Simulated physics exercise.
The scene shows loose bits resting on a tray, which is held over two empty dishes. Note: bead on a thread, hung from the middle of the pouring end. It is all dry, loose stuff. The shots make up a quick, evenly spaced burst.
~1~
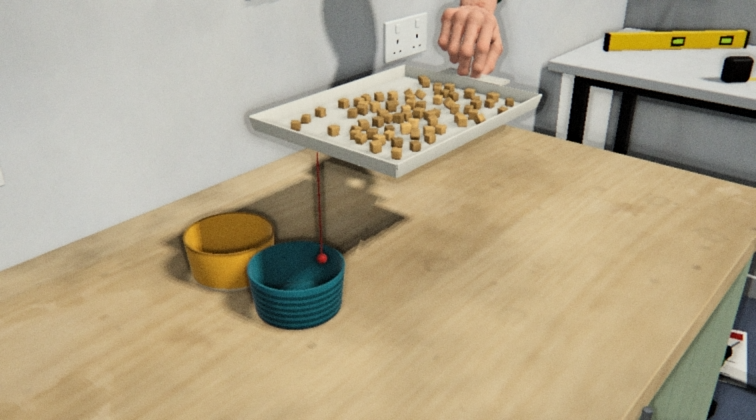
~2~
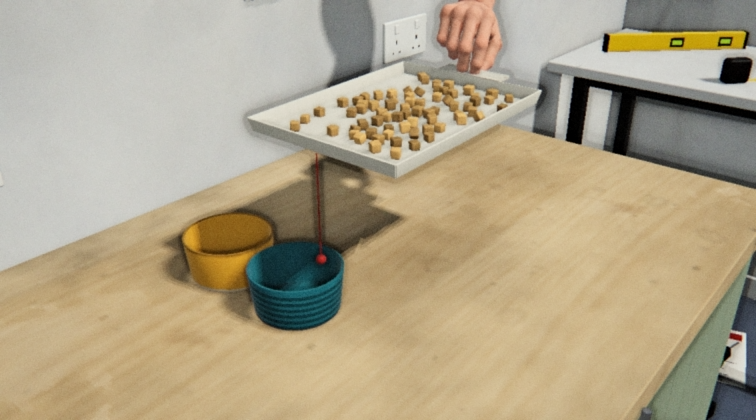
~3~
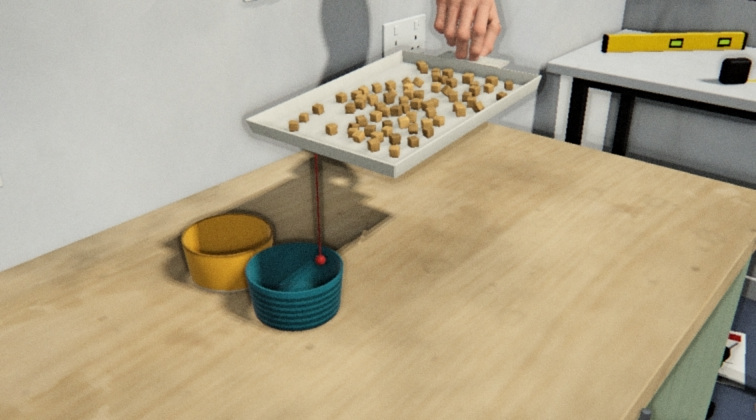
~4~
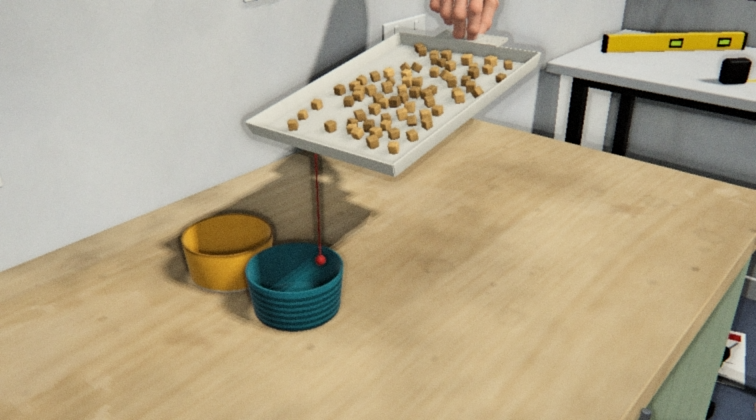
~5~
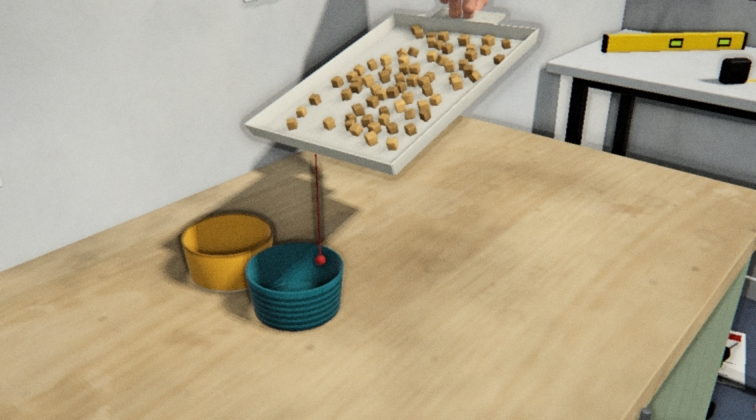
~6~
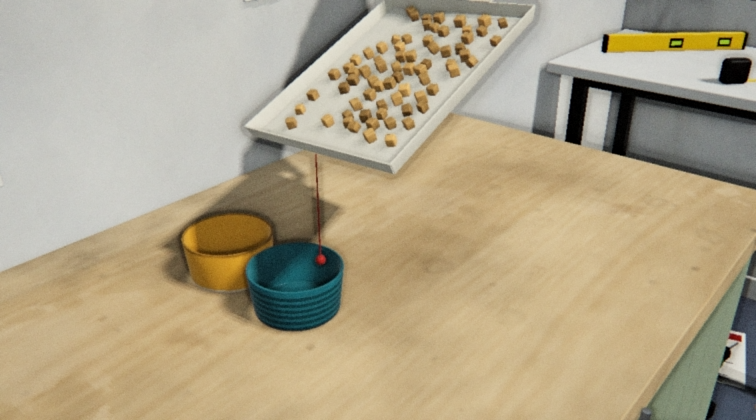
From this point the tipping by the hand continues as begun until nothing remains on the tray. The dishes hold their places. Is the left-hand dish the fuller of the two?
No, the right-hand dish is fuller.
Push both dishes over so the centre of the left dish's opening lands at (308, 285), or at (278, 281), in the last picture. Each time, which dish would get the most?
The dish to the left at the first, the dish to the left at the second.
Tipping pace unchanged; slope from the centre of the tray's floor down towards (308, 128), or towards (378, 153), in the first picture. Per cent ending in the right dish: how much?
Around 40 per cent first, around 0 per cent next.
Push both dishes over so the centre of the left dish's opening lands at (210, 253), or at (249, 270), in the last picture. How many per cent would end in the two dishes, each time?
It would be roughly 70 per cent for the first and roughly 90 per cent for the second.
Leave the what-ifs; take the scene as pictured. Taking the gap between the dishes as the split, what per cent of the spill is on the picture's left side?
Roughly 70 percent.
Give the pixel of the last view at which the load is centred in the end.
Last view, centre at rest - approx. (258, 325).
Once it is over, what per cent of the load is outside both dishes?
That works out to something like 60 per cent.
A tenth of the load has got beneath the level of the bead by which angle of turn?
The tilt then is about 85°.
Shortly afterwards, tray tipped steeply; all but a few on the tray; only a few in the air.
Next, tray tipped past a quarter turn; near half on the tray; a little in the right dish; only a few in the left dish; near a quarter outside both; near a quarter in the air.
Some moments later, tray tipped past a quarter turn; near a third in the right dish; a little in the left dish; near two thirds outside both.
In the end, tray tipped past a quarter turn; near a third in the right dish; a little in the left dish; near two thirds outside both.
